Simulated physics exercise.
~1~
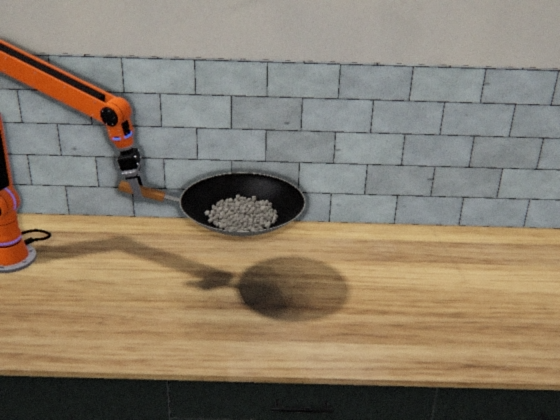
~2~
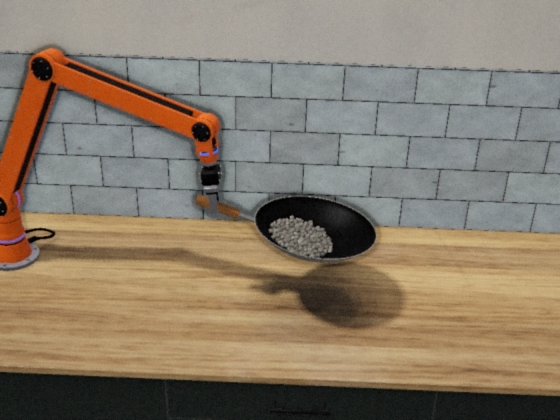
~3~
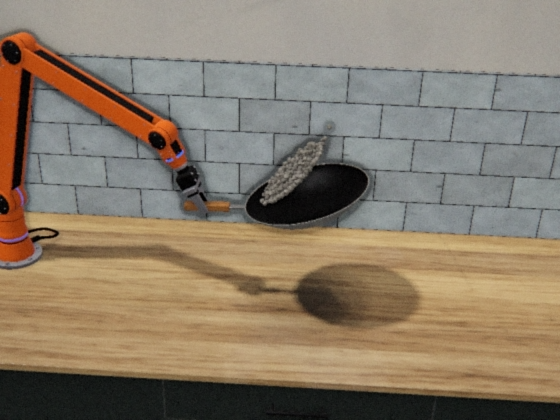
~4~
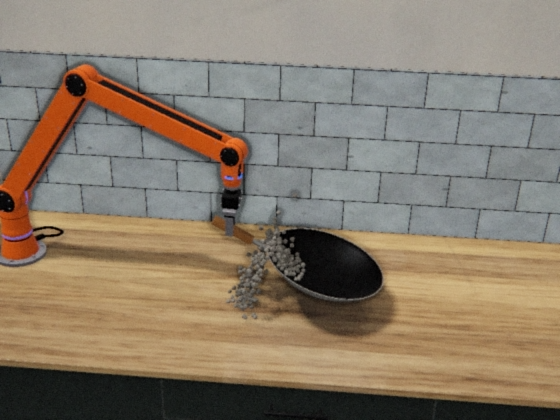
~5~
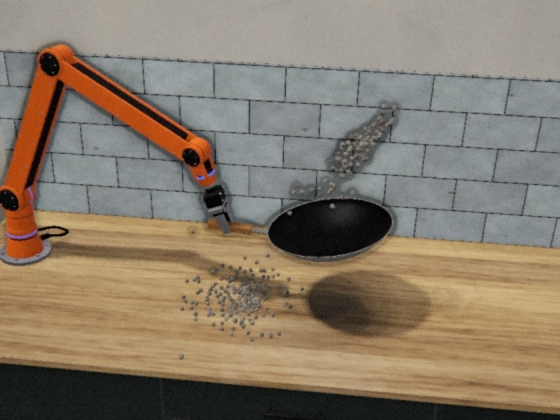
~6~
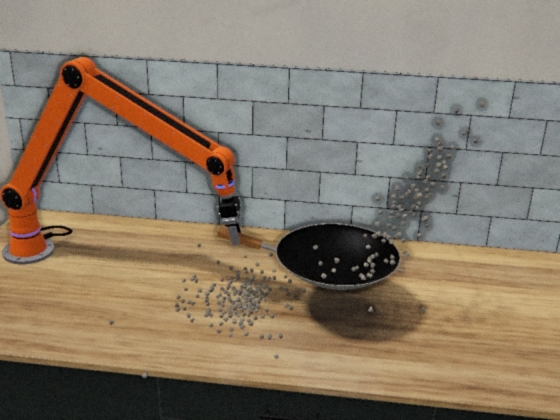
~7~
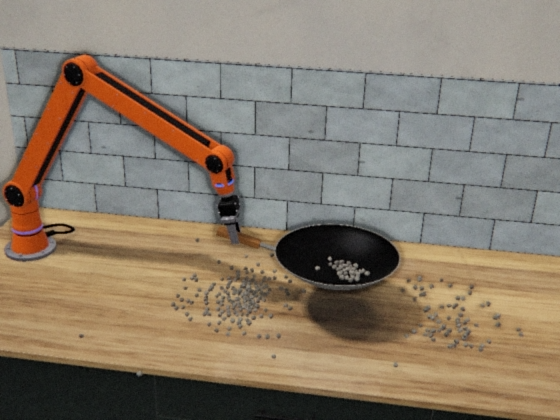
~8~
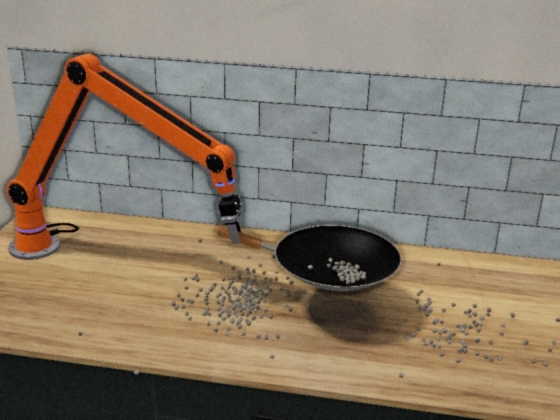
Orange robot arm tossing small grey pebbles in a black wok, spilling most across the wooden counter and keeping a small heap.
